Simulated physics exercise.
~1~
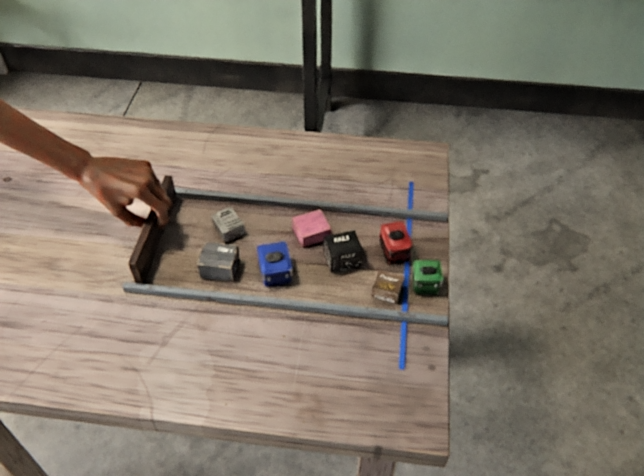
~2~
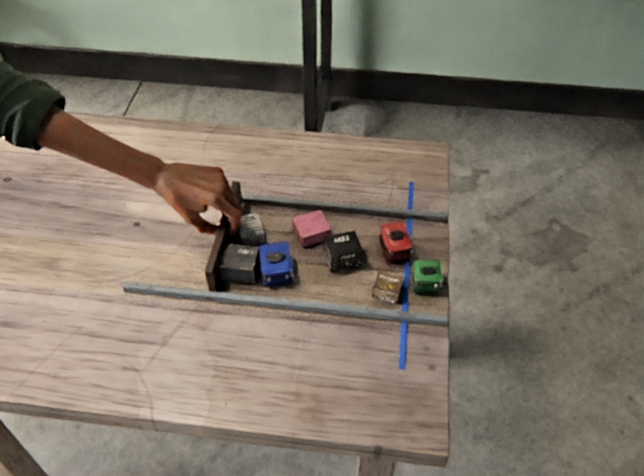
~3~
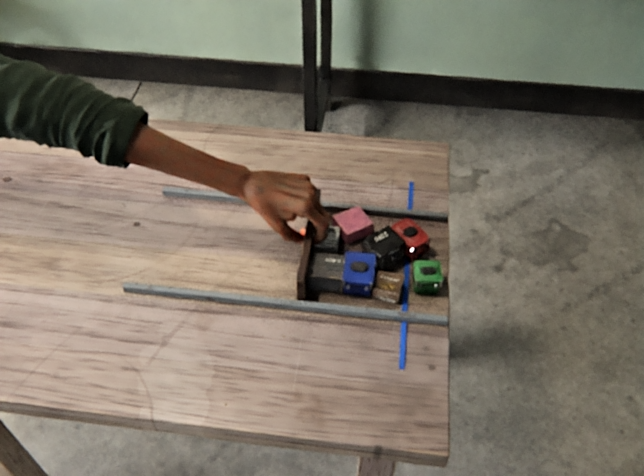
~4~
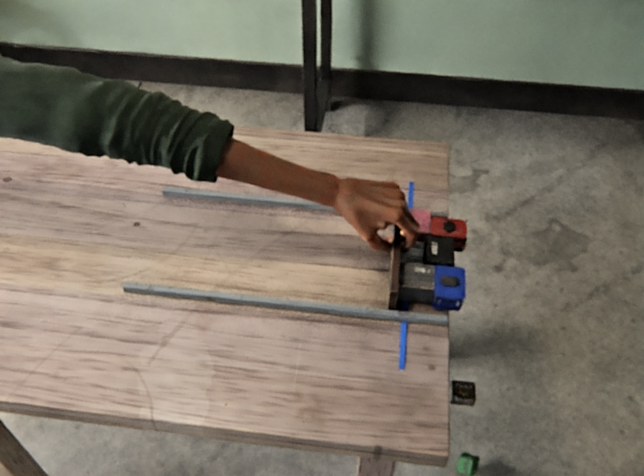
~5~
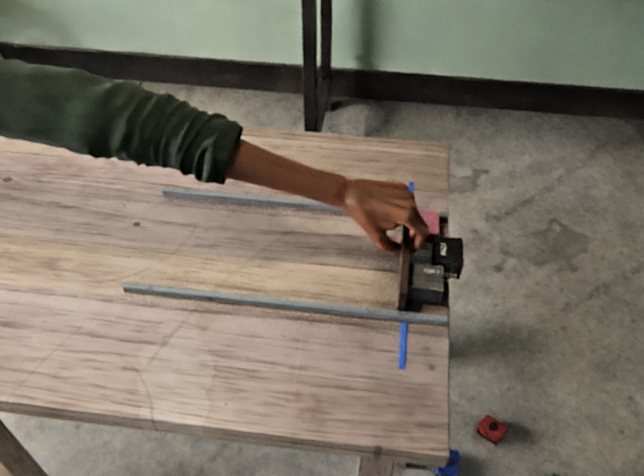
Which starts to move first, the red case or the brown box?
The red case starts to move first. The brown box is still in its place then and only moves later, as the board nears the tape.
